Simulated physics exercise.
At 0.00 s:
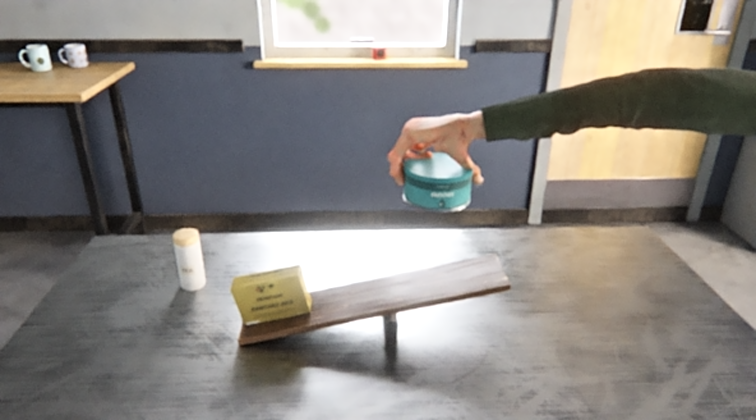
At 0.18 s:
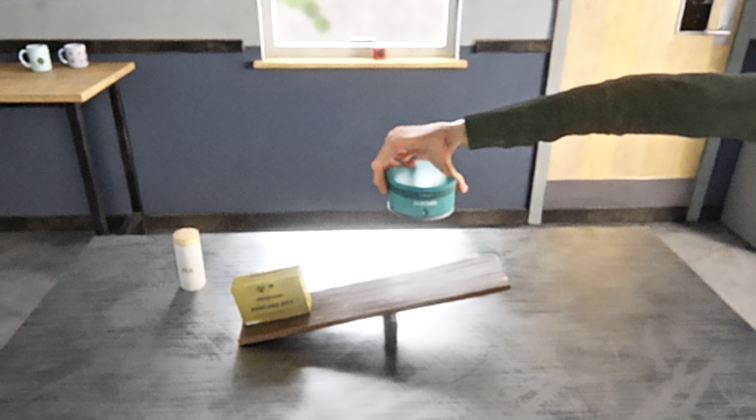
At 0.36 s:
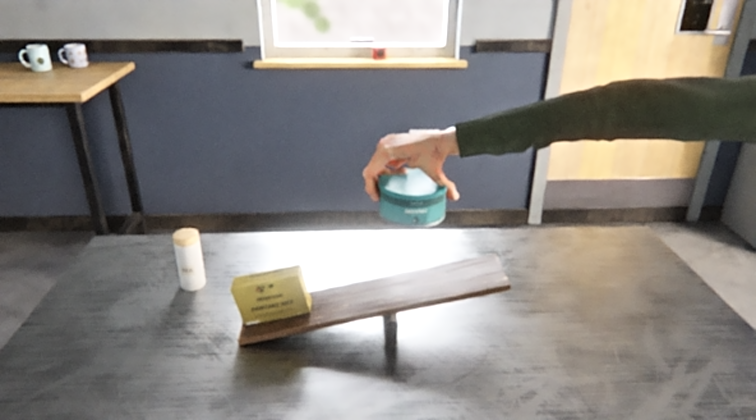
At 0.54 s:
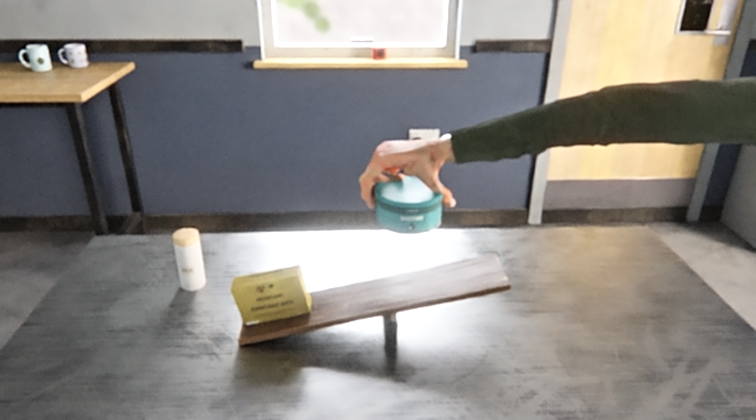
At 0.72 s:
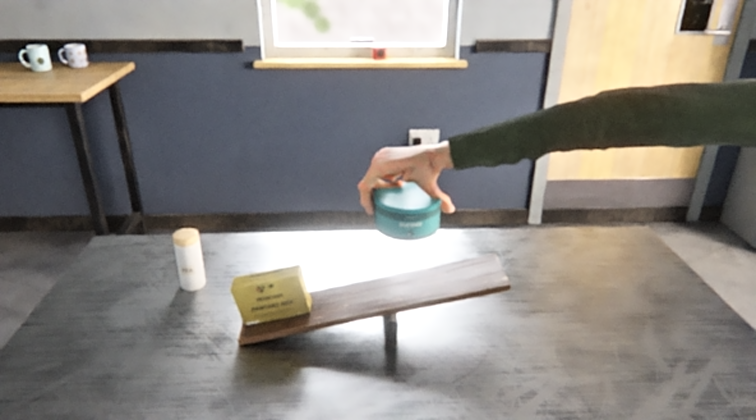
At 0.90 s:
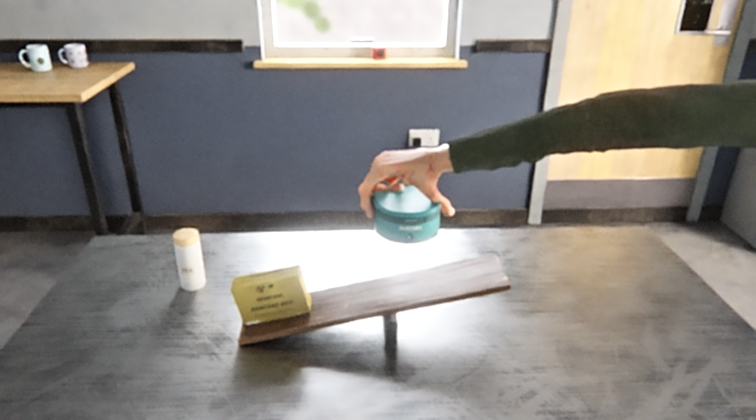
To begin with, a hand holds a turquoise tub above a tilted brown plank, with a yellow packet on its lower left end and a white shaker standing nearby. The hand moves the tub slightly left and down, then lowers it a little more in ever smaller shifts, still gripping it above the plank.
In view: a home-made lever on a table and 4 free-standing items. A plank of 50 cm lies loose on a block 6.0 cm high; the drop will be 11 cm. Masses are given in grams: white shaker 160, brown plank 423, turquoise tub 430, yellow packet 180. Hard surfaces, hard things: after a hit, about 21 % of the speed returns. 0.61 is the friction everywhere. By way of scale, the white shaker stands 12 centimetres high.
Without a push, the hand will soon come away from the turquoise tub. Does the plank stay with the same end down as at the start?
Yes, the same end stays down.
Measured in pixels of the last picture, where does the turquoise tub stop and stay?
Around pixel (397, 275).
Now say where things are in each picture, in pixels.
In the first frame, 8 cm from its drop point; turquoise tub (437, 181); white shaker (189, 260).
In the second frame, 5 cm from its drop point; turquoise tub (421, 189); yellow packet (272, 295).
In the third frame, 3 cm from its drop point; turquoise tub (412, 197); brown plank (372, 297).
In the fourth frame, 2 cm from its drop point; turquoise tub (409, 204); white shaker (189, 260).
In the fifth frame, 1 cm from its drop point; turquoise tub (407, 210); yellow packet (272, 295).
Poised above the raised end; turquoise tub (407, 213); brown plank (372, 297), in the sixth frame.
After 1.10 s, plank at 12°, leaning as at the start; turquoise tub moved 5 cm near (406, 238).
After 1.20 s, plank at 10°, leaning as at the start; turquoise tub 11° off upright near (399, 275); yellow packet 4° off upright.
In the end (2.0 s), plank at 12°, leaning as at the start; not toppled but over 4 cm from the start, turquoise tub; the other 3 under 4 cm from the start. At the end, from the last picture's camera, turquoise tub near (397, 275). The plank lies as before.
